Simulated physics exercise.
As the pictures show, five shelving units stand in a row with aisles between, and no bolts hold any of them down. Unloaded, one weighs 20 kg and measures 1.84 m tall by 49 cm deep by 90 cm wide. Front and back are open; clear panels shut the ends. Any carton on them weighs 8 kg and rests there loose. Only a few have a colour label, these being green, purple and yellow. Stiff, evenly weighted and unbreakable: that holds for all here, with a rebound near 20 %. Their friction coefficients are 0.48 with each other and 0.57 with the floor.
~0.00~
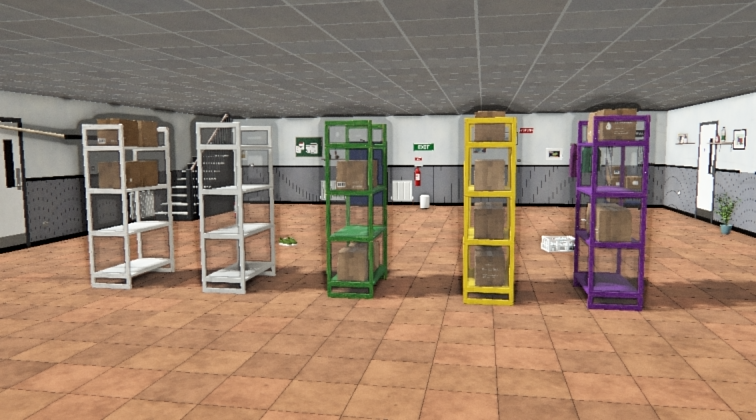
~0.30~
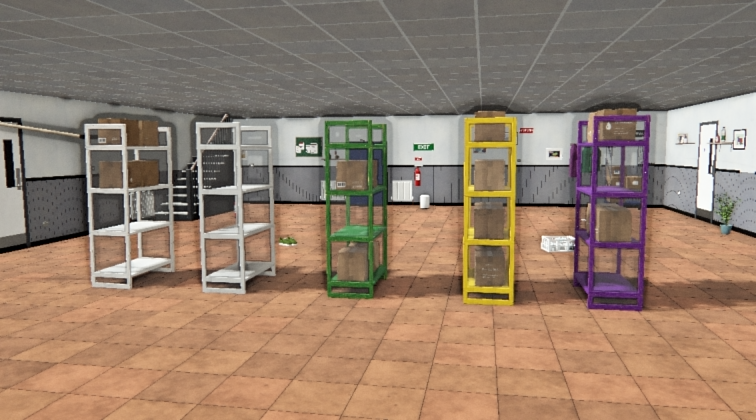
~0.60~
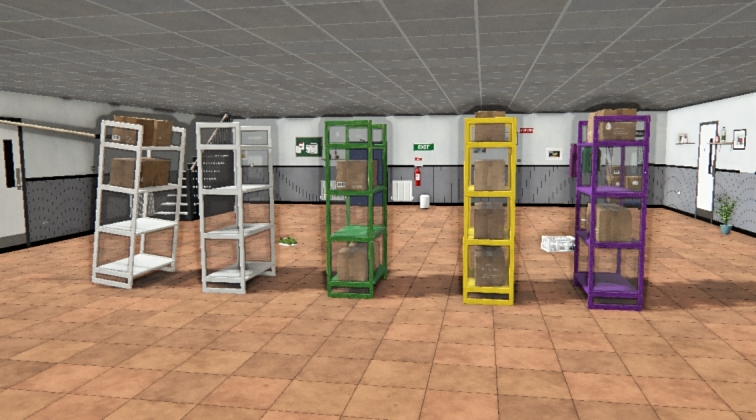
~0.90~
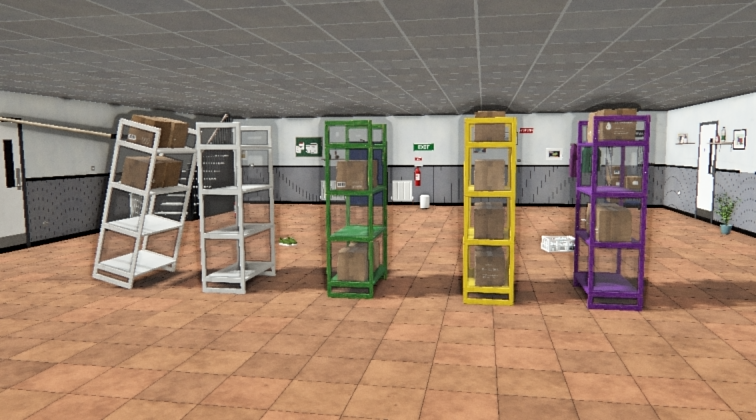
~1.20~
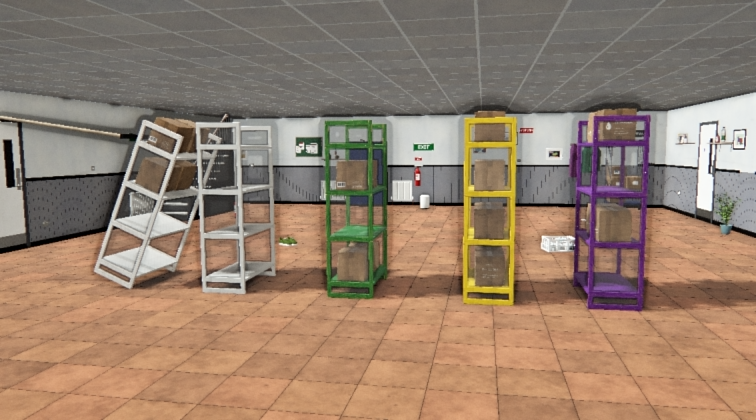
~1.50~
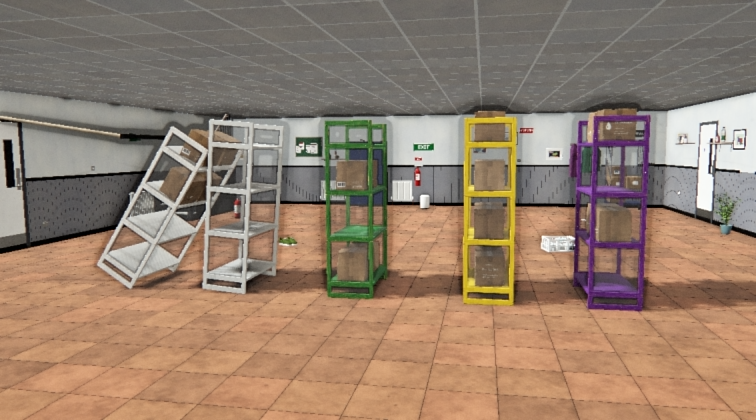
To begin with, five shelving units stand upright in a row on a tiled floor, two pale ones at left, then green, yellow and purple. A pole at the left moves right as the leftmost unit tilts rightward with its boxes, leaning steeply against its pale neighbour, which shifts slightly right.
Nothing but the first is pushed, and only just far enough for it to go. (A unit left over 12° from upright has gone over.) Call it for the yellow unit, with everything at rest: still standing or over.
Stays.
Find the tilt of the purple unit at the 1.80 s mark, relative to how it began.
Measured against how it began, the tilt is near 0 degrees.
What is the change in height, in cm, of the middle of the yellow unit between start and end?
Roughly 0 centimetres lower.
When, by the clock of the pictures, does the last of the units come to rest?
Close to 4.5 seconds, I'd say.
By 1.80 s, 4 cartons spilt or dropped; 1 of the 4 other units over; yellow unit unmoved.
By 2.28 s, 4 cartons spilt or dropped; 1 of the 4 other units over; yellow unit unmoved; green unit tilted 12°.
By 3.38 s, 6 cartons spilt or dropped; 2 of the 4 other units over; yellow unit unmoved; green unit tilted 31°.
When it is over (4.5 s), 8 cartons spilt or dropped; 2 of the 4 other units over; yellow unit unmoved; green unit tilted 30°; purple unit unmoved. Two left standing. In pixels of the last frame, middles, yellow unit near (492, 208), green unit near (407, 207).
